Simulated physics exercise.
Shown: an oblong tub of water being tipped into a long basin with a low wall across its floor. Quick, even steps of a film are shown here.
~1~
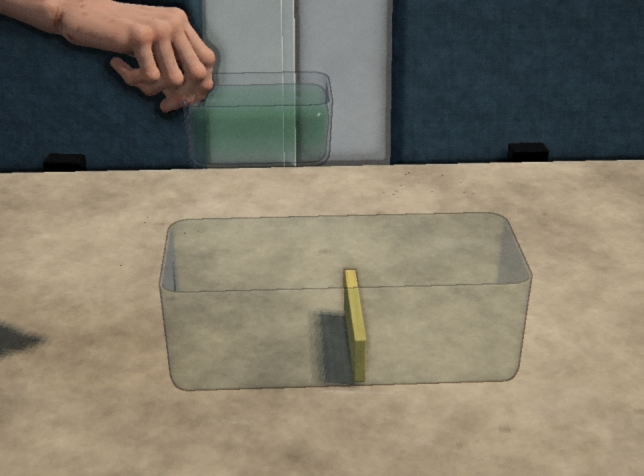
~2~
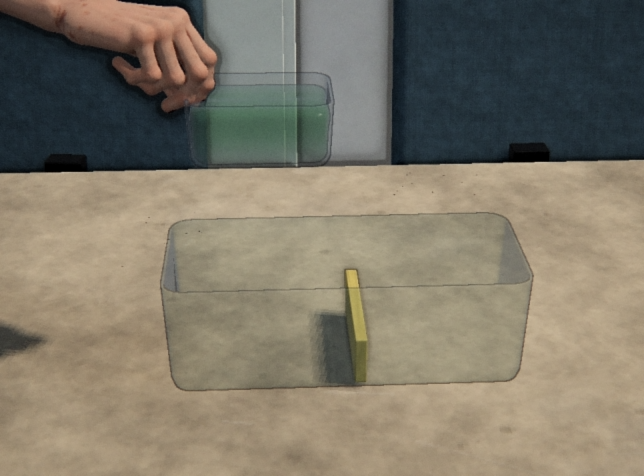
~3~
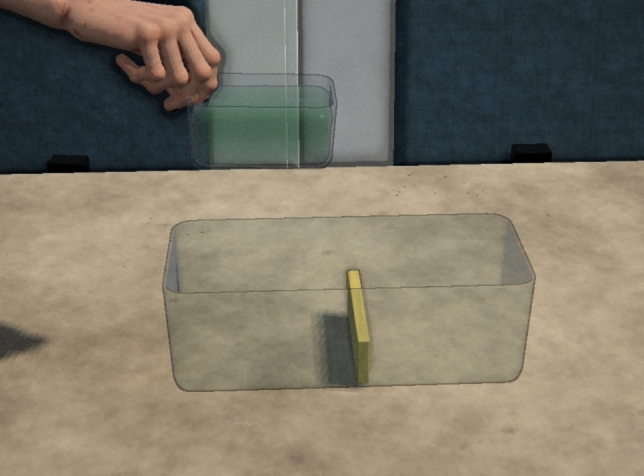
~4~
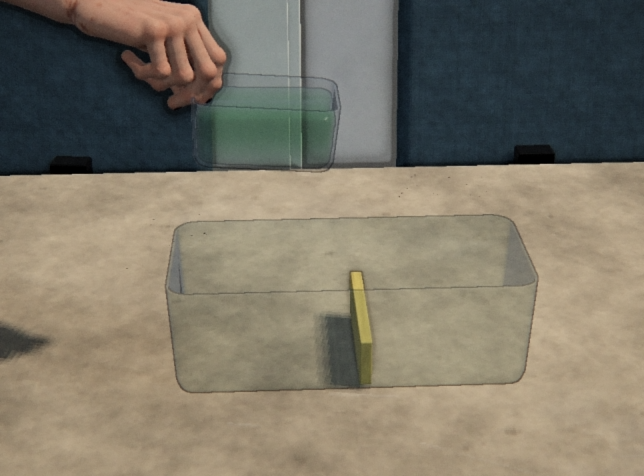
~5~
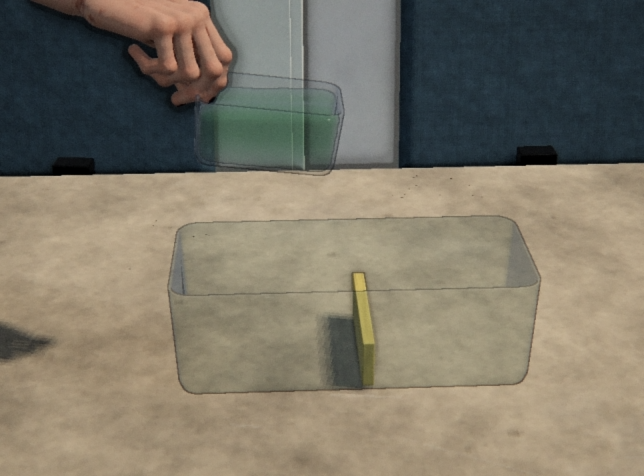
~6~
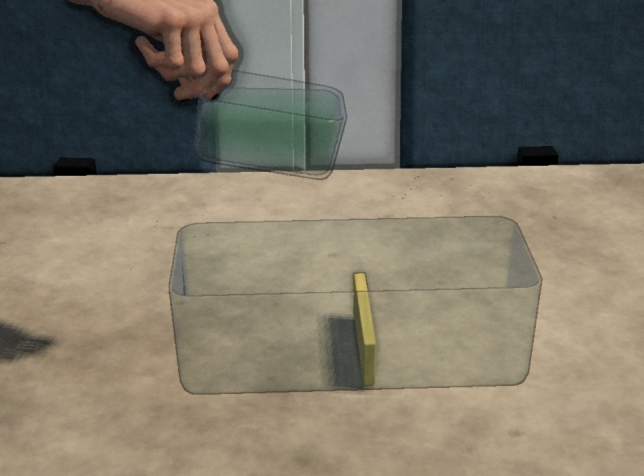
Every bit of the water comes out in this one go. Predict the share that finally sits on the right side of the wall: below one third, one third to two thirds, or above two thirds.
Right-side share: Above two thirds.
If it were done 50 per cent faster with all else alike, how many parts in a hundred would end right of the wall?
About 80 per cent.
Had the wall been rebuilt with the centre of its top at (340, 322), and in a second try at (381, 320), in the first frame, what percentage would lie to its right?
First try 80 per cent, second try 65 per cent.
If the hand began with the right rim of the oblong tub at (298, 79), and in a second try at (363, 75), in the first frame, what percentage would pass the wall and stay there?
You'd get 70 percent from the first and 90 percent from the second.
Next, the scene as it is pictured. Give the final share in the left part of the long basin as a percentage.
That works out near 20 in every hundred.
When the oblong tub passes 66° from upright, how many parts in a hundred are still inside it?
Close to 40 parts in a hundred remain.
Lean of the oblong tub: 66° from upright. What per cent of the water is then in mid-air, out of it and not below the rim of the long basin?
Estimate: Some 40 per cent.
A moment on, the oblong tub is tipped part way and 39 per cent is still to pour, 1 is left of the wall and 22 right of it.
Next, the oblong tub is tipped right over and 6 per cent is still to pour, 9 is left of the wall and 78 right of it.
Then the oblong tub is tipped right over and 0 per cent is still to pour, 20 is left of the wall and 79 right of it.
Later the oblong tub is tipped right over and 0 per cent is still to pour, 20 is left of the wall and 79 right of it.
In the end 20 per cent lies left of the wall, 79 right of it and 1 outside.
